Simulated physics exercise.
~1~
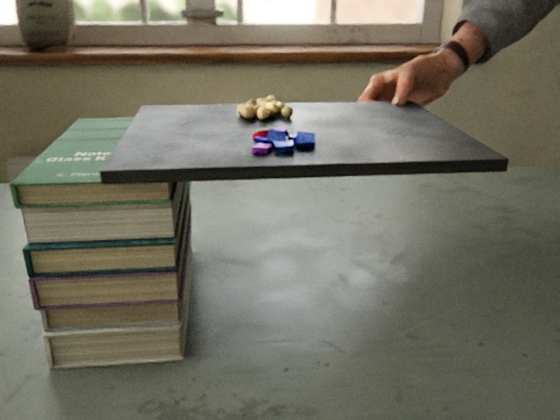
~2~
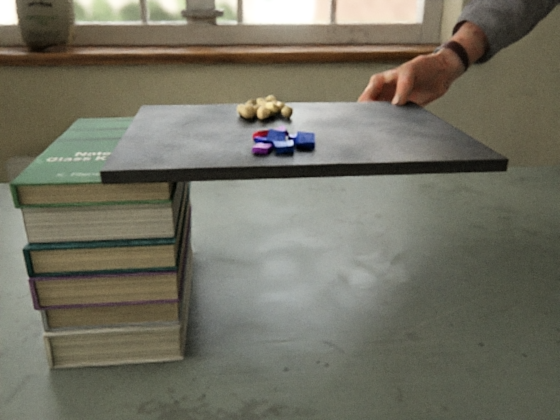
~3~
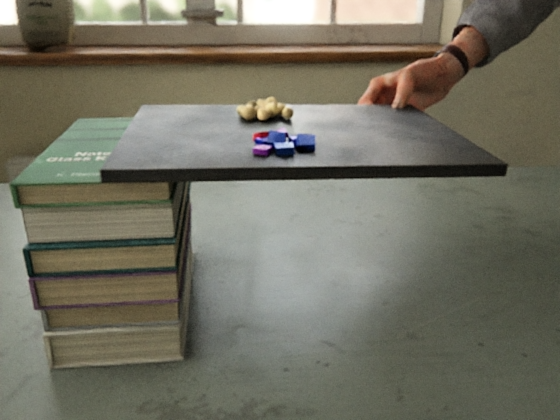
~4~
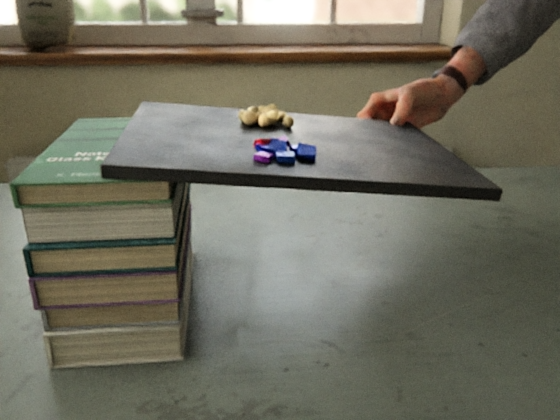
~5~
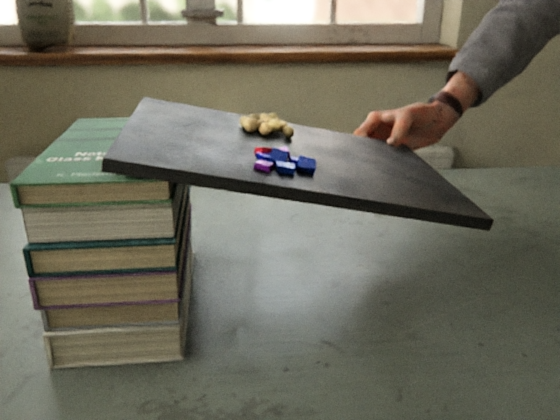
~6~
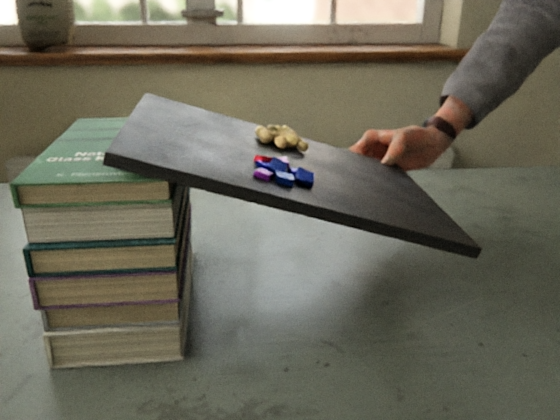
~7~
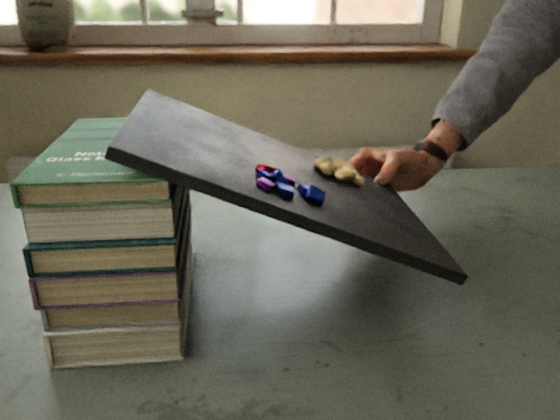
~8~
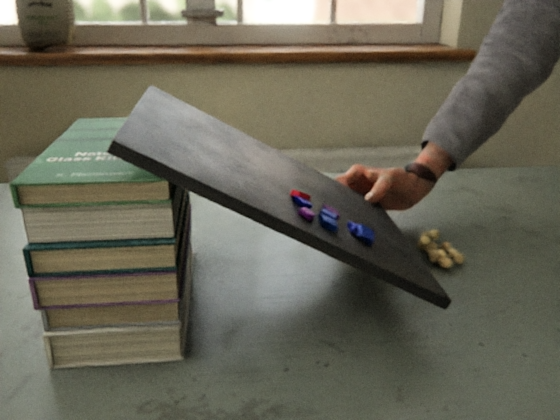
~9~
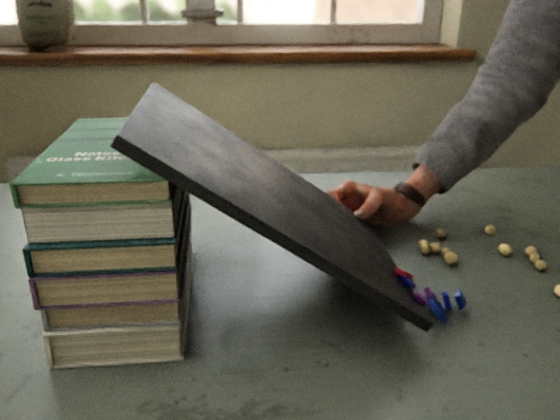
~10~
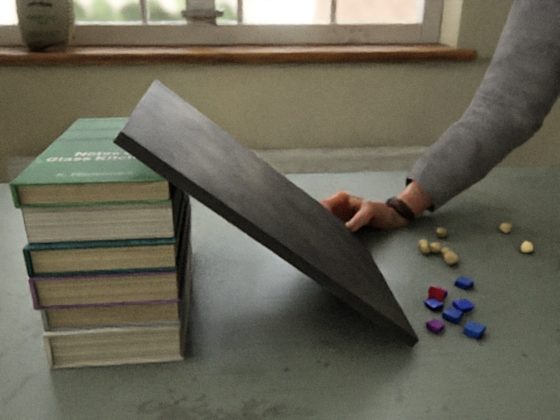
A hand lowers a dark board until yellowish and blue pieces slide onto the table.
